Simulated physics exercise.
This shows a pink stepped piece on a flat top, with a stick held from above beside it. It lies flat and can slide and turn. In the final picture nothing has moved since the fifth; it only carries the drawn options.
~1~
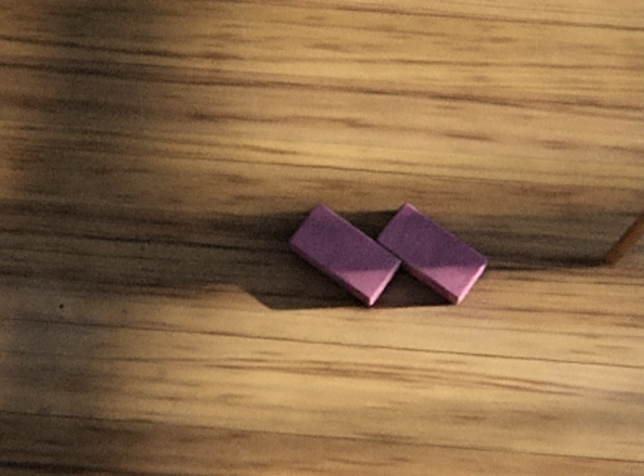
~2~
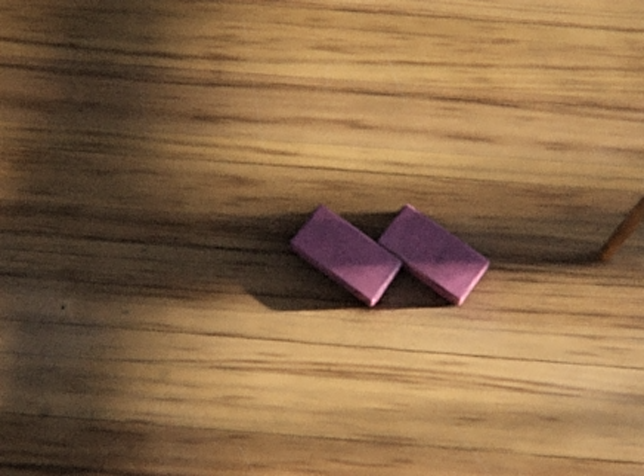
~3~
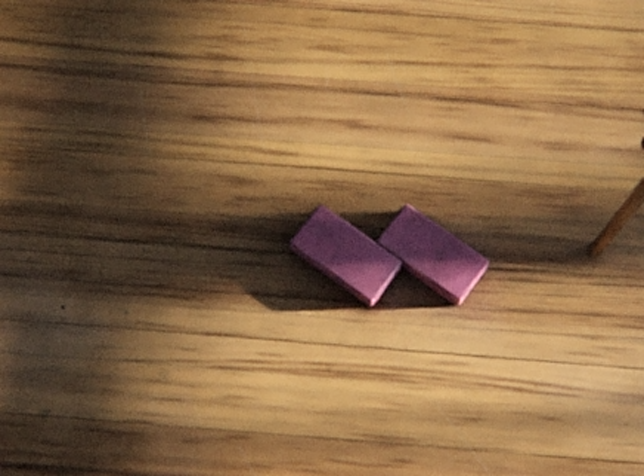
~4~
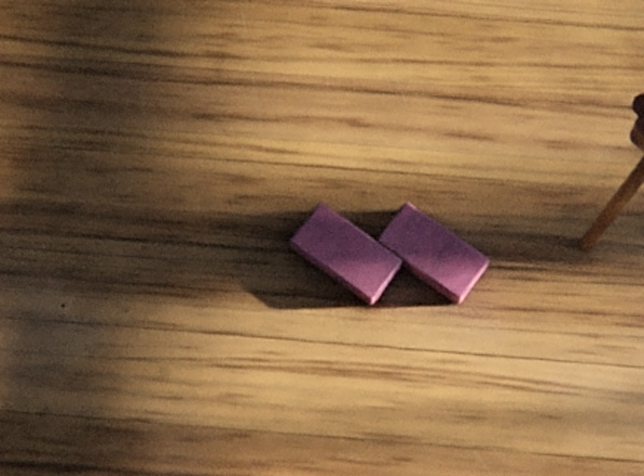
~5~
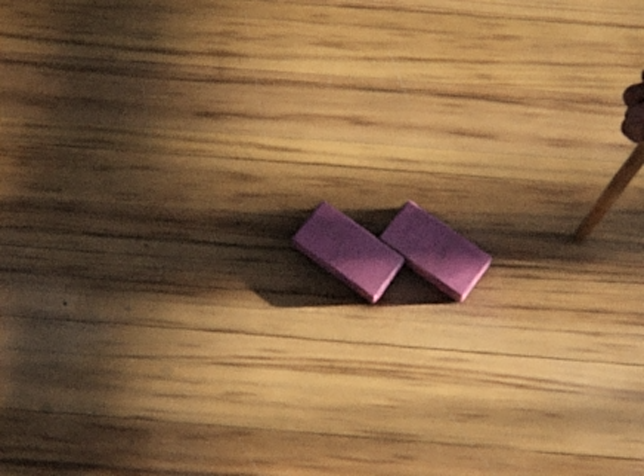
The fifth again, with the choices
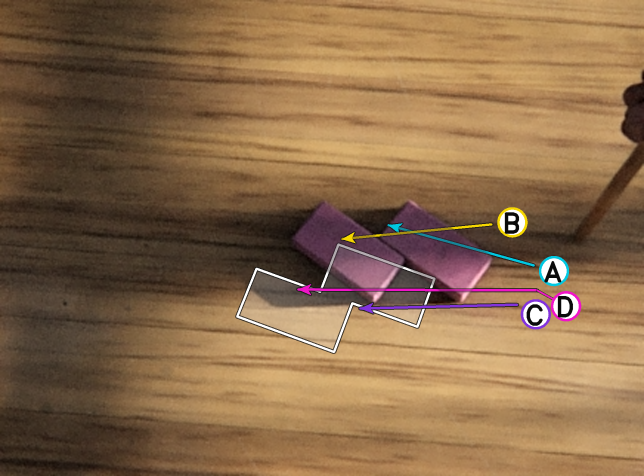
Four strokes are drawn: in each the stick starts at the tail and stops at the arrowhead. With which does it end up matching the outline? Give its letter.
B.
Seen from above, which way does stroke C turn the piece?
Clockwise.
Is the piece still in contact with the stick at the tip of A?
Yes.
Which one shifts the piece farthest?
That is D.
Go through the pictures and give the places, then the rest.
In the first frame, pink stepped piece (432, 249).
In the second frame, pink stepped piece (433, 251).
In the third frame, pink stepped piece (433, 251).
In the fourth frame, pink stepped piece (433, 249).
In the fifth frame, pink stepped piece (436, 247).
On the marked copy, A from (534, 265) to (389, 225); B from (492, 224) to (342, 239); C from (517, 305) to (360, 308); D from (537, 290) to (298, 290).
With B. Early on, foot of the stick (438, 231), piece (429, 256).
Further on, foot of the stick (383, 236), piece (395, 274).
At the end, foot of the stick (342, 240), piece (379, 281); it fills the outline.
As for the rest, A leaves the piece out of the outline, at (404, 271); C leaves the piece out of the outline, at (394, 239); D leaves the piece out of the outline, at (349, 221).
